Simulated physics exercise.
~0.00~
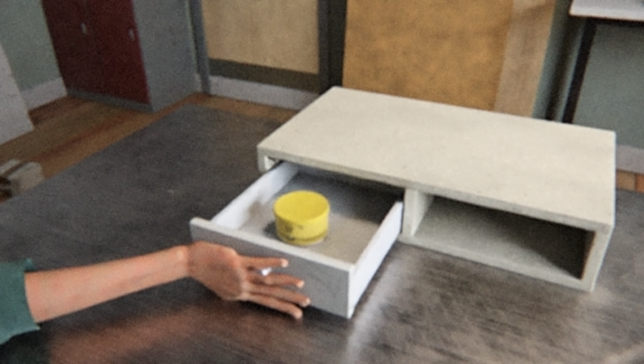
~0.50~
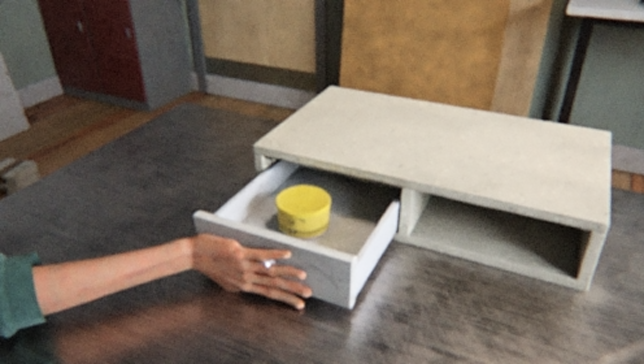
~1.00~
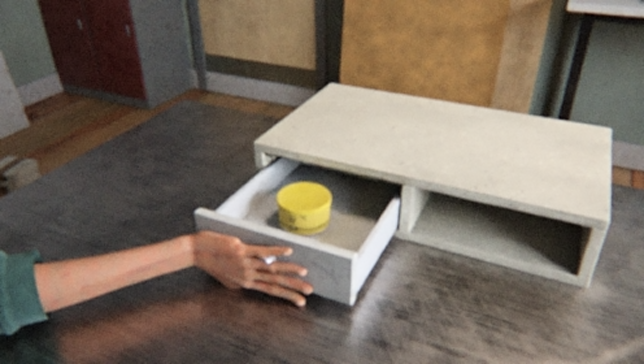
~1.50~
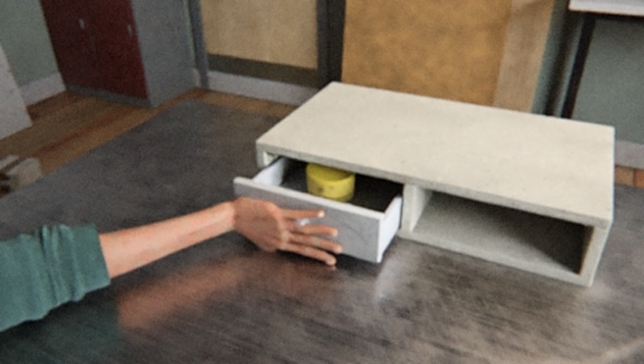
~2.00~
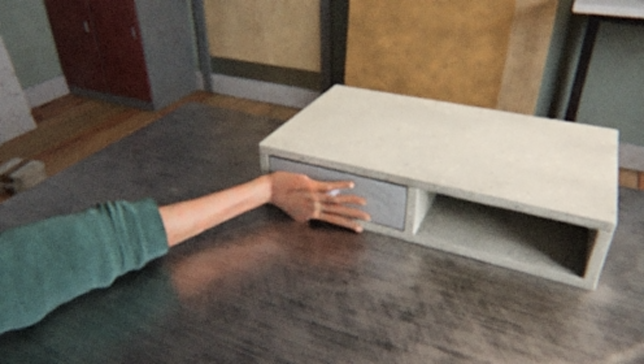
On a dark, worn tabletop in a room with a red cabinet and wooden boards behind, a low whitish chest sits with its left drawer pulled open and its right compartment empty. A round yellow tin rests inside the drawer, and a hand in a green sleeve reaches from the left to its front. The hand stays there with the drawer barely shifting at first. Then it pushes the drawer back toward the chest, carrying the tin partly under the top. The push continues until the drawer sits flush, the tin out of sight and the hand still at its front.
